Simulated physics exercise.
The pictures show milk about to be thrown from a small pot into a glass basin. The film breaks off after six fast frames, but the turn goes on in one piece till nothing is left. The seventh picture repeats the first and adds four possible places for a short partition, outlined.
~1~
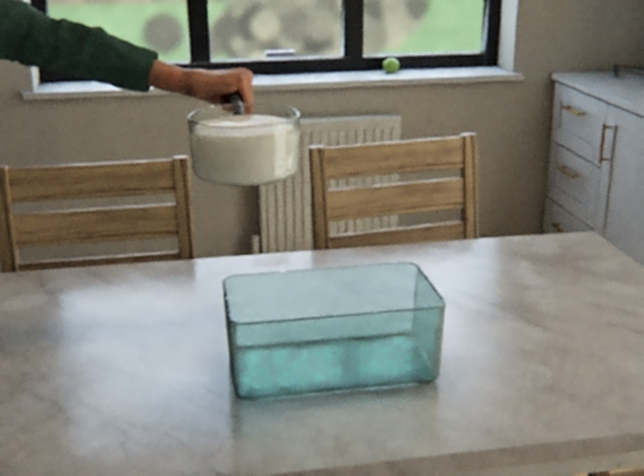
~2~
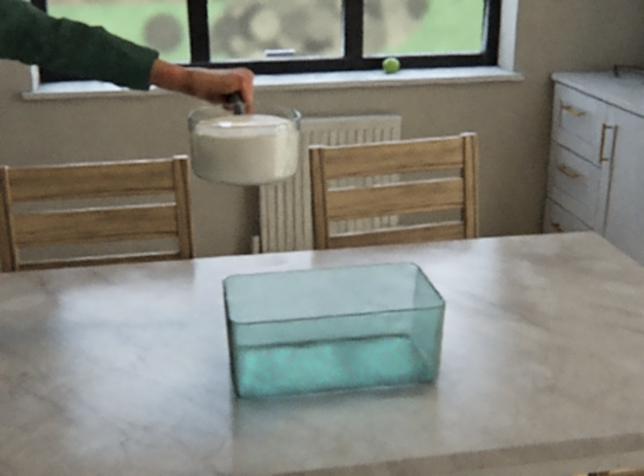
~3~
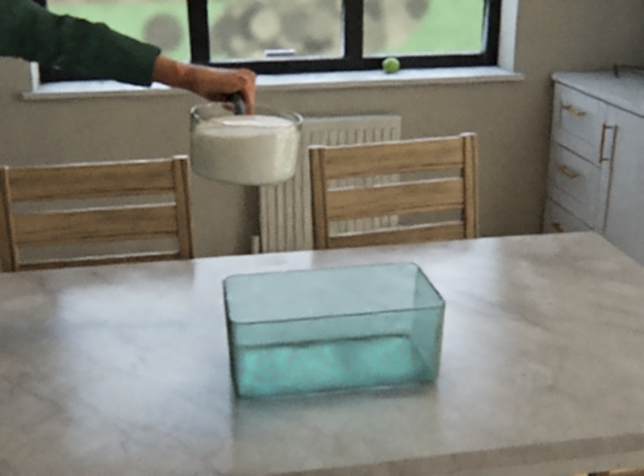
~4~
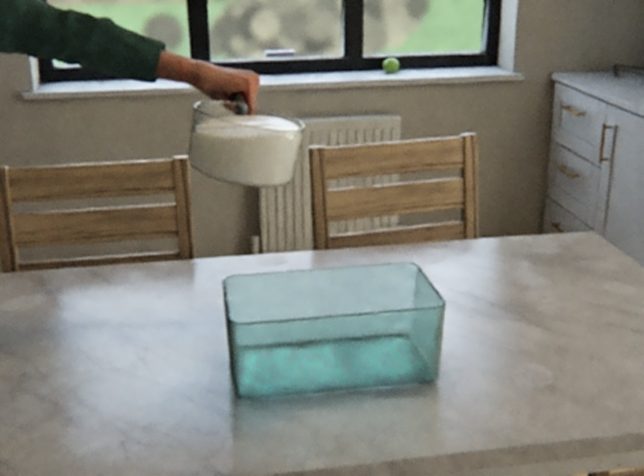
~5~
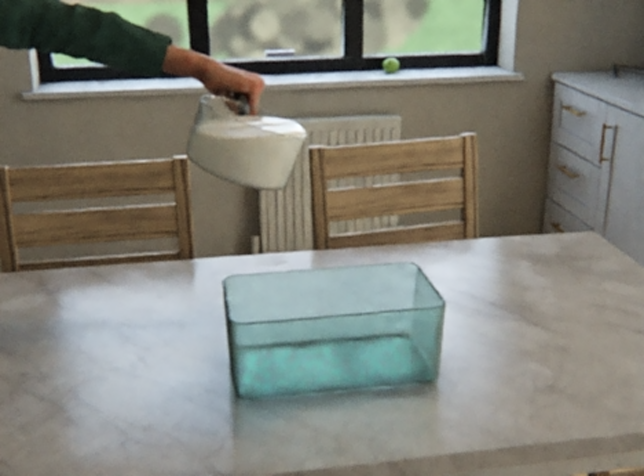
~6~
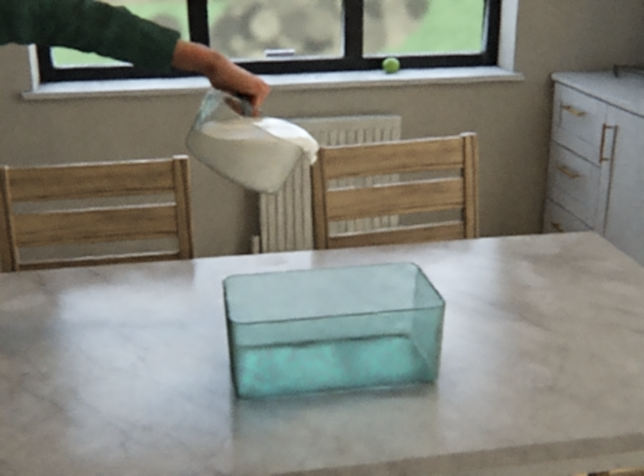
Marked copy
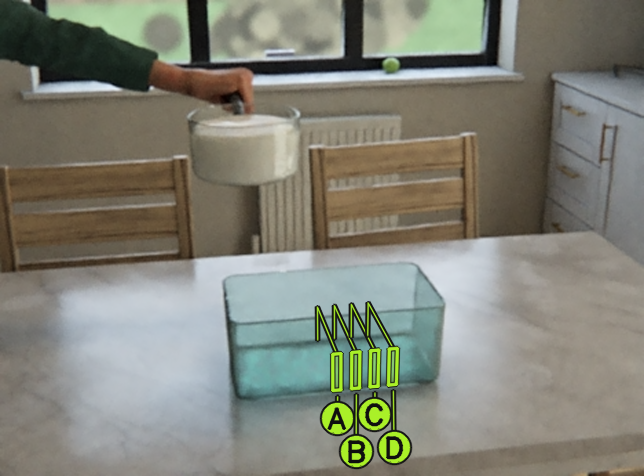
A hand and forearm in a dark green sleeve reach in from the upper left, holding a clear pot of white milk, in a kitchen seen from a fixed, slightly raised view. Below, a teal-tinted glass basin sits on a pale marbled table, with wooden chairs, a radiator and a window behind. The hand tilts the pot steadily rightward until milk slips just over its lip.
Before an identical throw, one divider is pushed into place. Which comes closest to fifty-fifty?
C is best.
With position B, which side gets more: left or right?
More ends on the right.
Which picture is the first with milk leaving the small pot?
In picture 5.
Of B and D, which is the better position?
That would be B.
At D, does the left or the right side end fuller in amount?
The left side.
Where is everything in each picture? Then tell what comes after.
In the first picture, upright, lip at (297, 112); basin from (235, 398) to (439, 378); nothing has left yet.
In the second picture, upright, lip at (297, 113); nothing has left yet.
In the third picture, tipped about 5°, lip at (299, 117); nothing has left yet.
In the fourth picture, tipped about 12°, lip at (302, 123); nothing has left yet.
In the fifth picture, tipped about 21°, lip at (304, 132); milk is over the lip, down to (304, 132).
In the sixth picture, tipped about 31°, lip at (304, 142); milk is over the lip, down to (312, 164).
In lime, A at (337, 396); B at (356, 394); C at (374, 392); D at (393, 390).
With A, about 18 % ends left of the wall and 81 % right of it.
With B, about 30 % ends left of the wall and 69 % right of it.
With C, about 52 % ends left of the wall and 46 % right of it.
With D, about 82 % ends left of the wall and 15 % right of it; 3 % is lost outside.
